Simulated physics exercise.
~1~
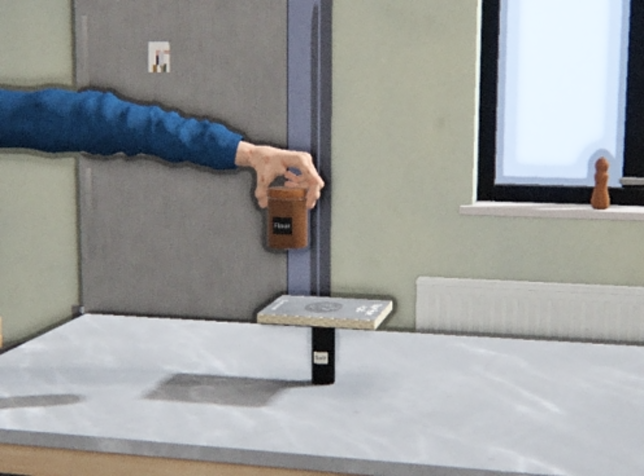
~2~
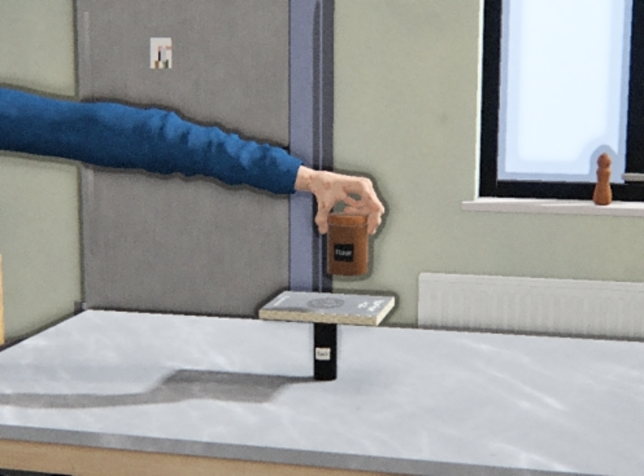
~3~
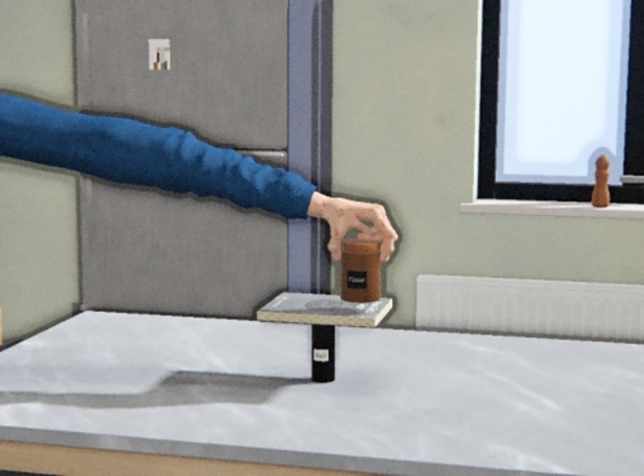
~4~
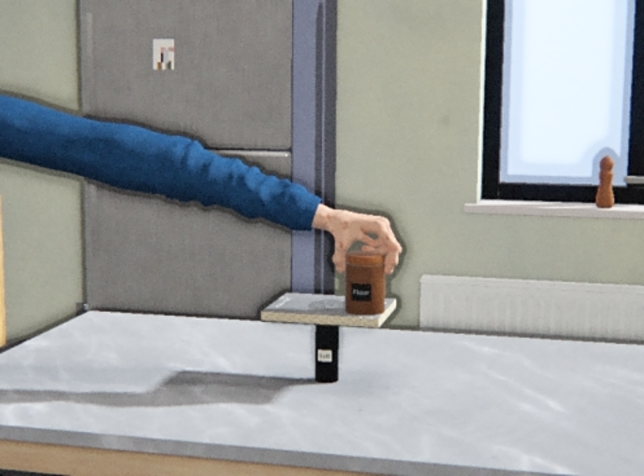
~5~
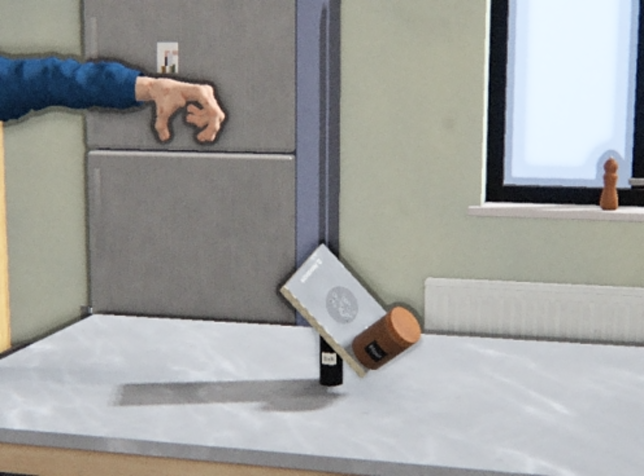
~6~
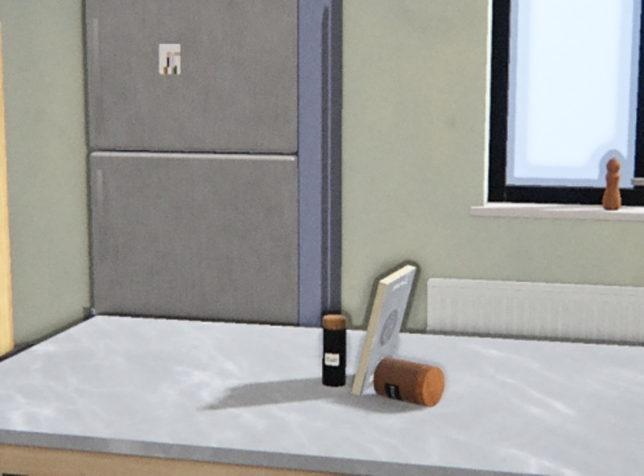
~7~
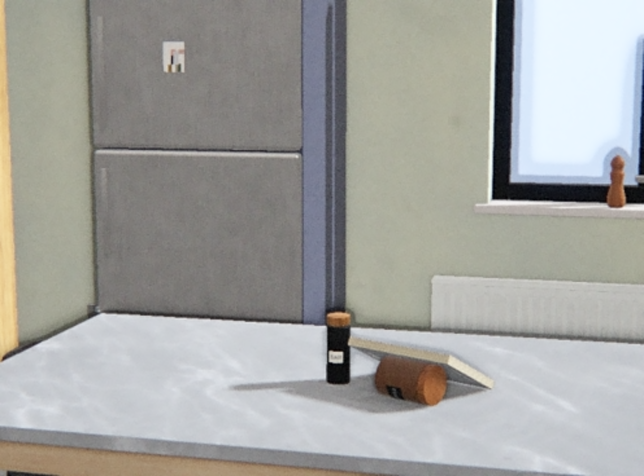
On a pale worktop in a room with a grey cabinet and a window, a grey book lies balanced across the top of a slim black shaker. A hand in a blue sleeve reaches in from the left, carrying a brown jar to the right above the book. It lowers the jar upright onto the book's right side, then lets go and draws back. The book tips steeply to the right, and the jar topples with it. At the end the jar lies on its side with the fallen book leaning over it, while the shaker still stands.
